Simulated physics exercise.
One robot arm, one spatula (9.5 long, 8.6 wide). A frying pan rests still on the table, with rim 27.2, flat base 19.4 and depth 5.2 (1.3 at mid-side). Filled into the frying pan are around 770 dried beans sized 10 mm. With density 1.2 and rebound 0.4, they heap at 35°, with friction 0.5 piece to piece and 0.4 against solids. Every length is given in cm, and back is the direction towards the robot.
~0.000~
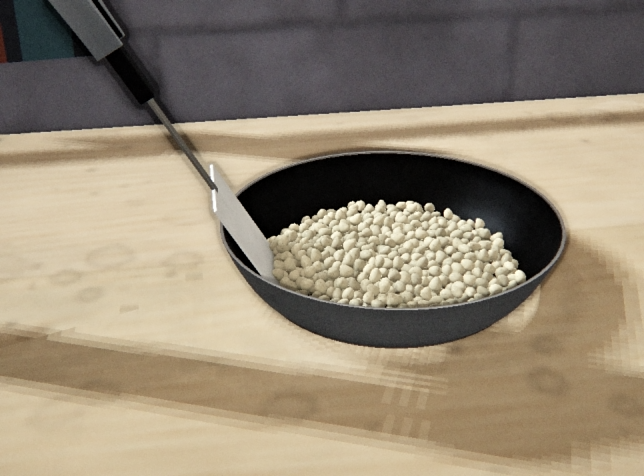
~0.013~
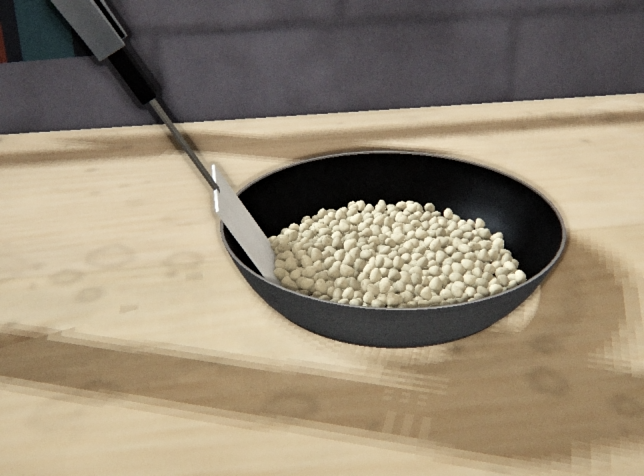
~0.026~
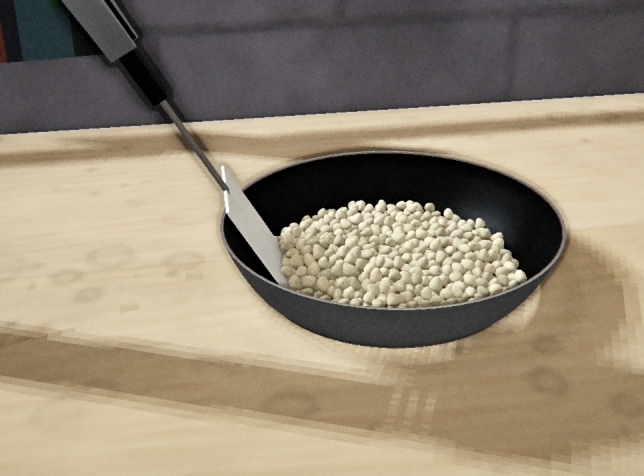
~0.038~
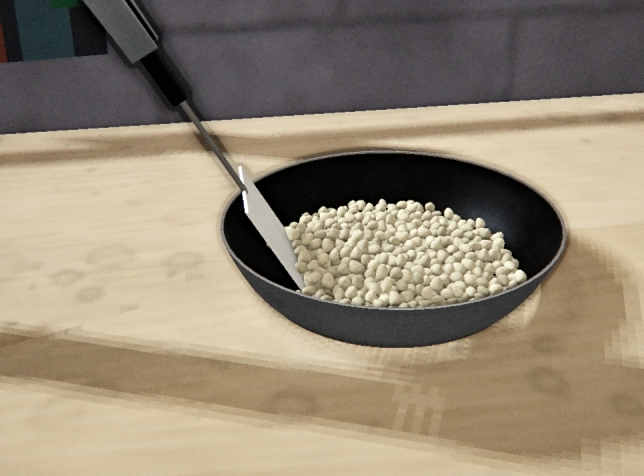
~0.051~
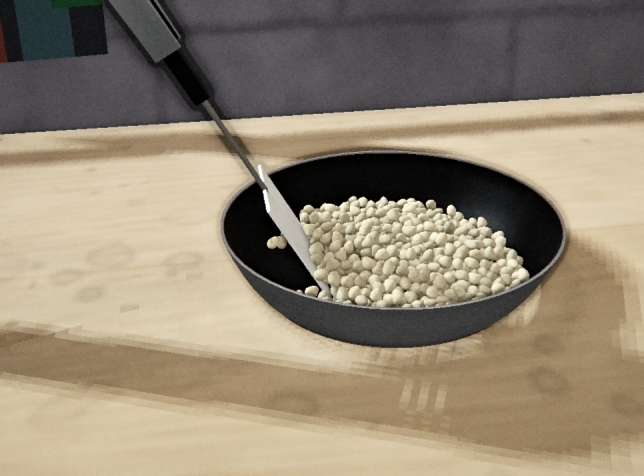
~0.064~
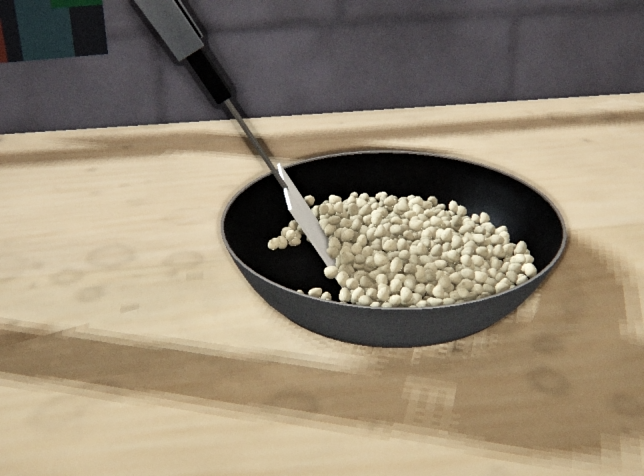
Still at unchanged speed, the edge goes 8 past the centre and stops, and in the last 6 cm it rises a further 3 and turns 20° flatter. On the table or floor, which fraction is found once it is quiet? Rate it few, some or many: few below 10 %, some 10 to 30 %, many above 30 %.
Some, 10 to 30 %.
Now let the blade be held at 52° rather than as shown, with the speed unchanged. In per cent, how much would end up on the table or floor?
In that case, around 15 percent would end up on the table or floor.
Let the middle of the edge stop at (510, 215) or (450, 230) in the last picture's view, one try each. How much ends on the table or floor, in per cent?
First try roughly 30 percent, second roughly 5 percent.
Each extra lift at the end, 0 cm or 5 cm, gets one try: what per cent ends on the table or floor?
Roughly 5 per cent, then 15 per cent.
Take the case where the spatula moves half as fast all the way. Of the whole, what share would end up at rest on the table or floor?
In that case, around 0 per cent would end on the table or floor.
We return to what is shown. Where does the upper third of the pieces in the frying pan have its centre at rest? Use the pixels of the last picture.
Approximately at pixel (499, 230).
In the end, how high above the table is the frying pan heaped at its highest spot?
Some 6.0 cm above the table.
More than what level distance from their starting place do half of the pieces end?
Near 5 cm, measured level.
By 0.09 s, sloping 61°, highest piece 7 above the table; 771 in the frying pan.
By 0.13 s, sloping 56°, highest piece 7 above the table; 771 in the frying pan.
By 0.34 s, sloping 41°, highest piece 12 above the table; 665 in the frying pan, 75 on the table or floor, 31 on the blade or in flight.
By 1.39 s, sloping 41°, highest piece 6 above the table; 665 in the frying pan, 106 on the table or floor.
Final count, 665 in the frying pan, 106 on the table or floor. That is 14 % on the table or floor.
